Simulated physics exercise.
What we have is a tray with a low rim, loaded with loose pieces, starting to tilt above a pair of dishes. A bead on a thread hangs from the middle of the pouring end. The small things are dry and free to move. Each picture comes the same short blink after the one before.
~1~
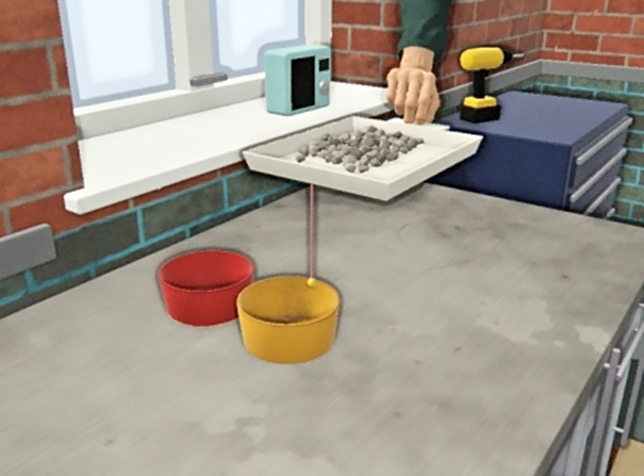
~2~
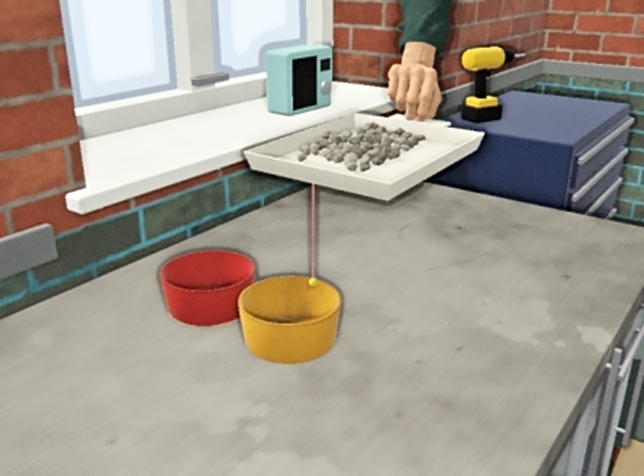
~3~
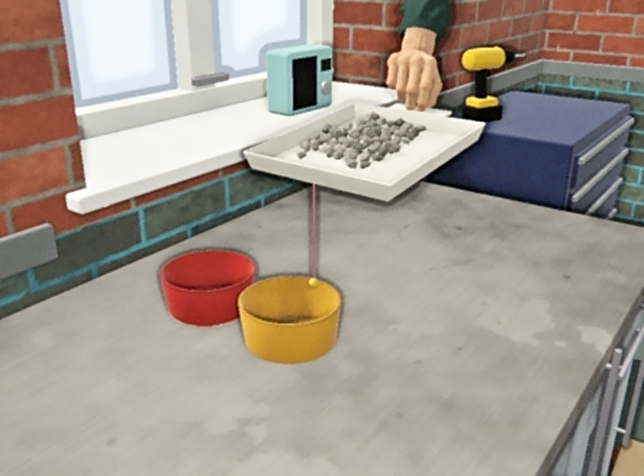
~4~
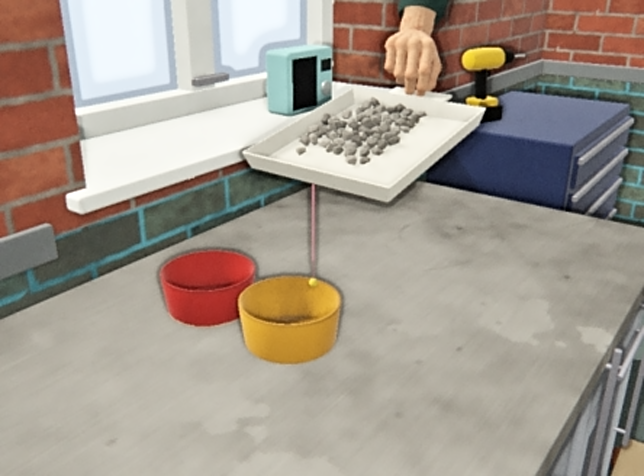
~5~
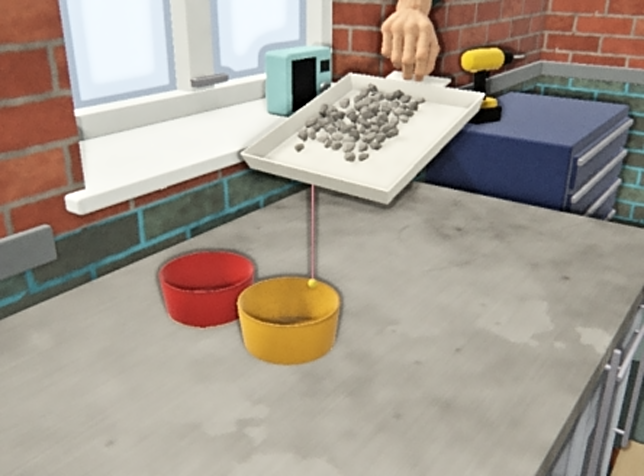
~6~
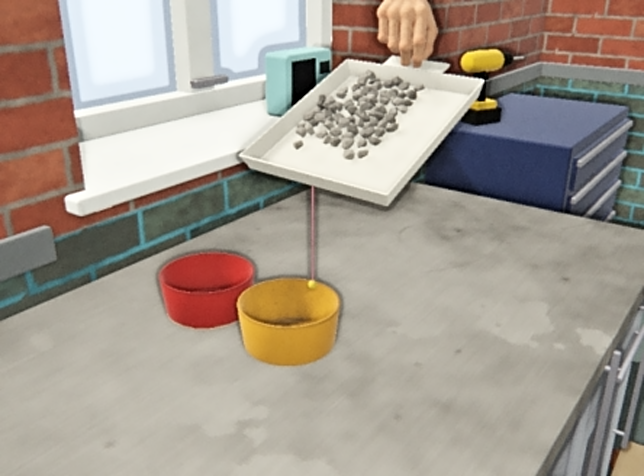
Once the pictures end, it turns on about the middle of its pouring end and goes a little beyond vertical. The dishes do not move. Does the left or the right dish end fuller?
More goes to the right dish.
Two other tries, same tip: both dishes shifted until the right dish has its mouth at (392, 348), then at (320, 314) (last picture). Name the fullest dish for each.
At the first place the left dish, at the second the right-hand dish.
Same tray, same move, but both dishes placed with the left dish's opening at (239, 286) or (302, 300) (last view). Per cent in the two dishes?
First some 70, then 50 per cent.
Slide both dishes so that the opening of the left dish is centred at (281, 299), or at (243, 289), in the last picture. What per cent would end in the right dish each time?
Near 30 % and 50 %.
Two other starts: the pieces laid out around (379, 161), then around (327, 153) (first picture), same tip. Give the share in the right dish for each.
First some 30, then 40 per cent.
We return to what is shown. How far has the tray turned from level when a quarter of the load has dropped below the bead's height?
Roughly 85°.
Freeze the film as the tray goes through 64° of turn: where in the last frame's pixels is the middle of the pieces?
Roughly at (310, 164).
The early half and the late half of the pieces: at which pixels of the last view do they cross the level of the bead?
The first part at (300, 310); the rest at (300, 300).
Soon, tray tipped steeply; nearly all on the tray; a small part in the air.
A while on, tray tipped past a quarter turn; about a third on the tray; about a quarter in the right dish; about a third outside both; a small part in the air.
Towards the end, tray tipped past a quarter turn; about half in the right dish; a stray few in the left dish; about half outside both.
Finally, tray tipped past a quarter turn; about half in the right dish; none in the left dish; about half outside both.
